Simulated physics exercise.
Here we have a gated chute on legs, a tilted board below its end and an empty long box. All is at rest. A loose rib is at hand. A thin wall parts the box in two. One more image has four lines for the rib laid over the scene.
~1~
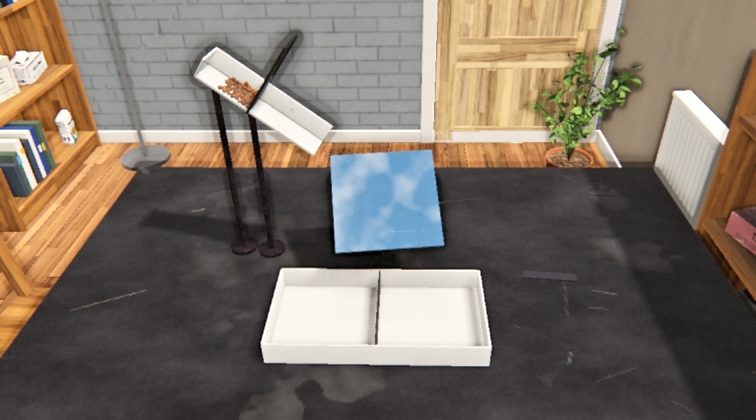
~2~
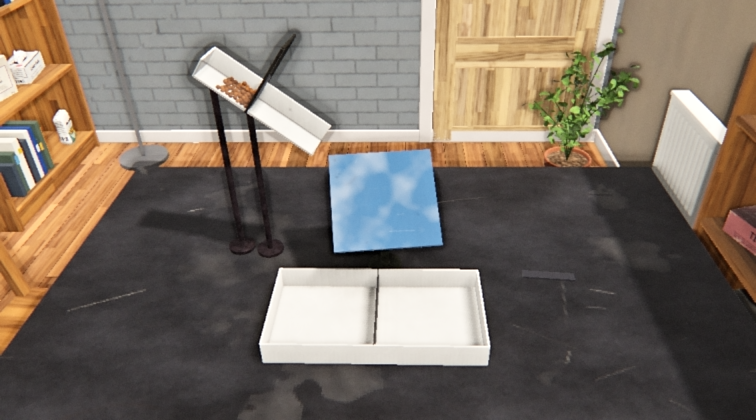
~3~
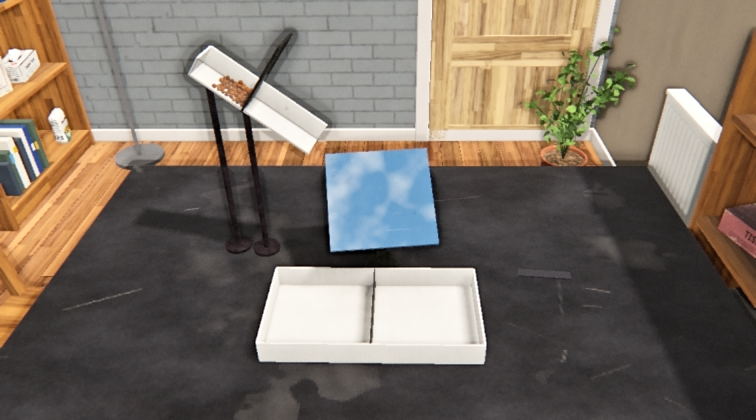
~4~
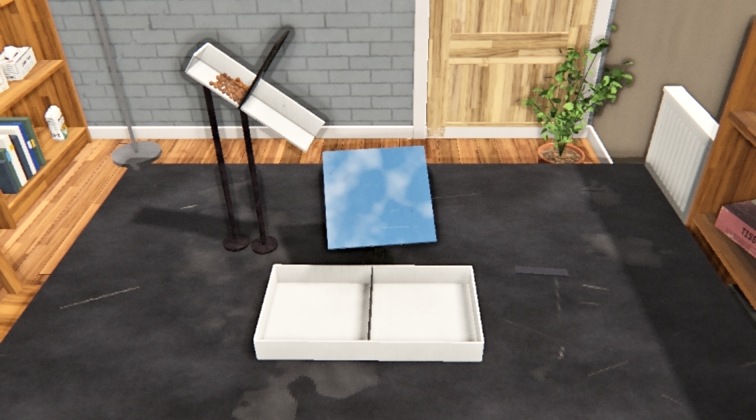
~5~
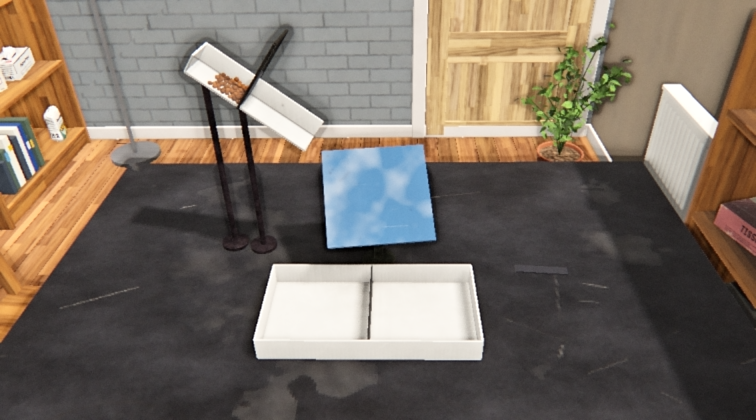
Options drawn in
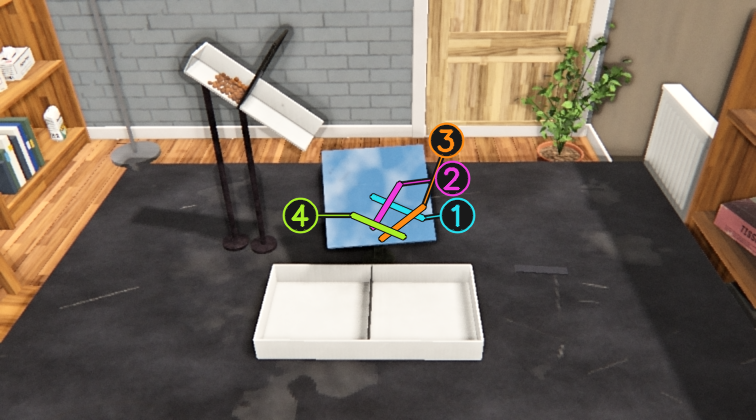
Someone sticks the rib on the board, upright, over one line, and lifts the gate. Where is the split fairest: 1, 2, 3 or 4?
Take 3.
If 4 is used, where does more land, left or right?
More lands on the right.
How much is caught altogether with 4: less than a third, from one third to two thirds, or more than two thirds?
It is more than two thirds.
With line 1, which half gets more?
Right.
On the marked copy, line 1 from (373, 196) to (422, 218); line 2 from (399, 184) to (373, 227); line 3 from (423, 206) to (381, 238); line 4 from (353, 215) to (403, 236).
Choosing 1, of what is caught, about a tenth in the left half, the larger part in the right.
Choosing 2, of what is caught, the larger part in the left half, about a tenth in the right.
Choosing 3, of what is caught, roughly half in the left half, roughly half in the right.
Choosing 4, of what is caught, about a tenth in the left half, almost all in the right.
